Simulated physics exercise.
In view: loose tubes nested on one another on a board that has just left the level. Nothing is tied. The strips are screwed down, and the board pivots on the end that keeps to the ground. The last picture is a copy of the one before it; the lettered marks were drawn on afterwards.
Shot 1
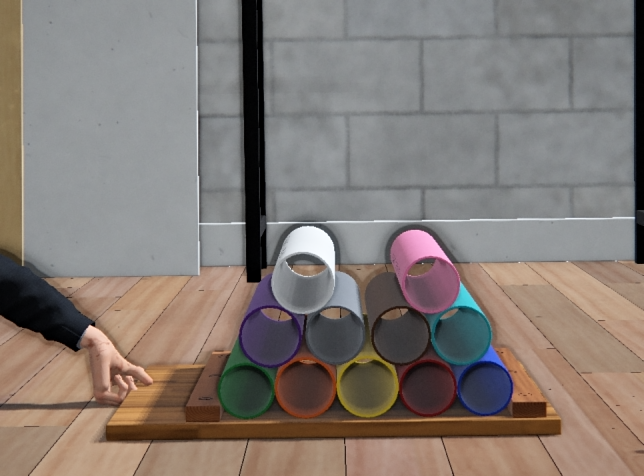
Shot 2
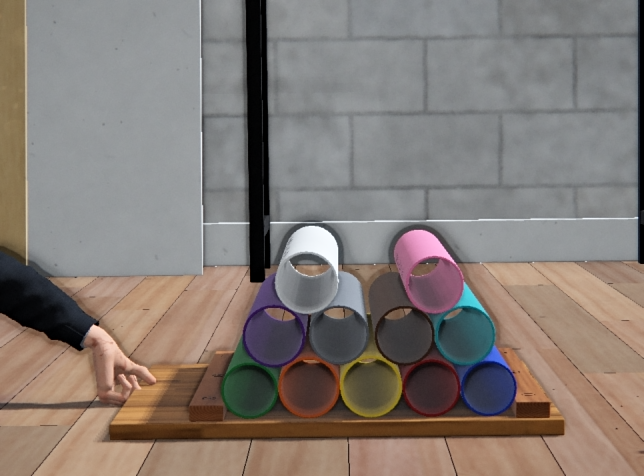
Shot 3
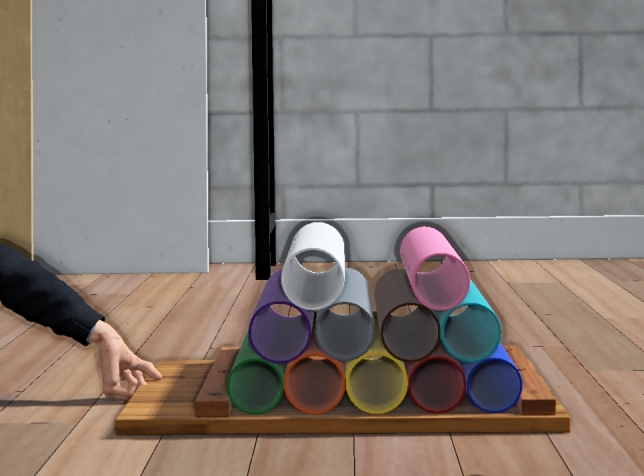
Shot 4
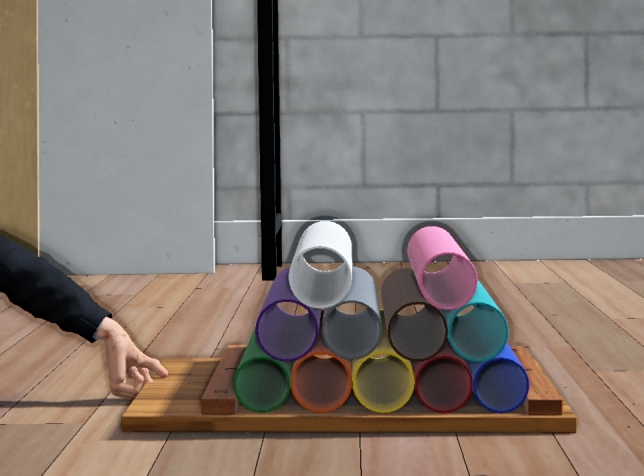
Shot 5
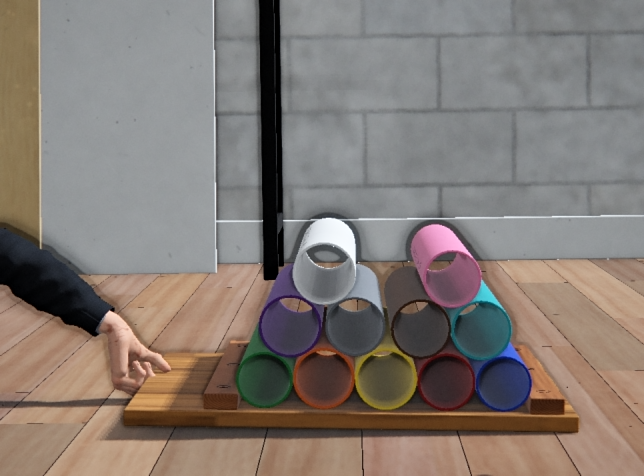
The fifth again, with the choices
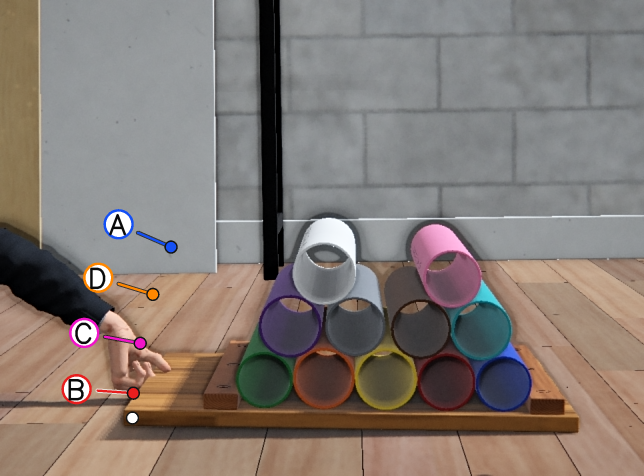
We see a hand at the left end of a wooden board holding colourful tubes stacked in three rows, with white and pink ones on top. The whole view shifts slightly rightward, while the tubes stay in the same arrangement.
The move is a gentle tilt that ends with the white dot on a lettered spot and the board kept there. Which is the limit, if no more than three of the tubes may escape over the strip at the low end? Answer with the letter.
Lift it to A and no more.
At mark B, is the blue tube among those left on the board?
Yes, with B.
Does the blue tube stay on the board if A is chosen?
Yes, with A.
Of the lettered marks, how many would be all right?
Four of the four.
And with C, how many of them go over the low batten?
The count is none.
On the marked copy, A at (171, 247); B at (133, 393); C at (140, 343); D at (153, 295); the white dot at (132, 418).
Following A. Soon after the start, board at 15°.
Later, board at 24°.
In the end, board at 24°, two over the low batten (turquoise, pink).
As for the rest, B none over the low batten; C none over the low batten; D none over the low batten.
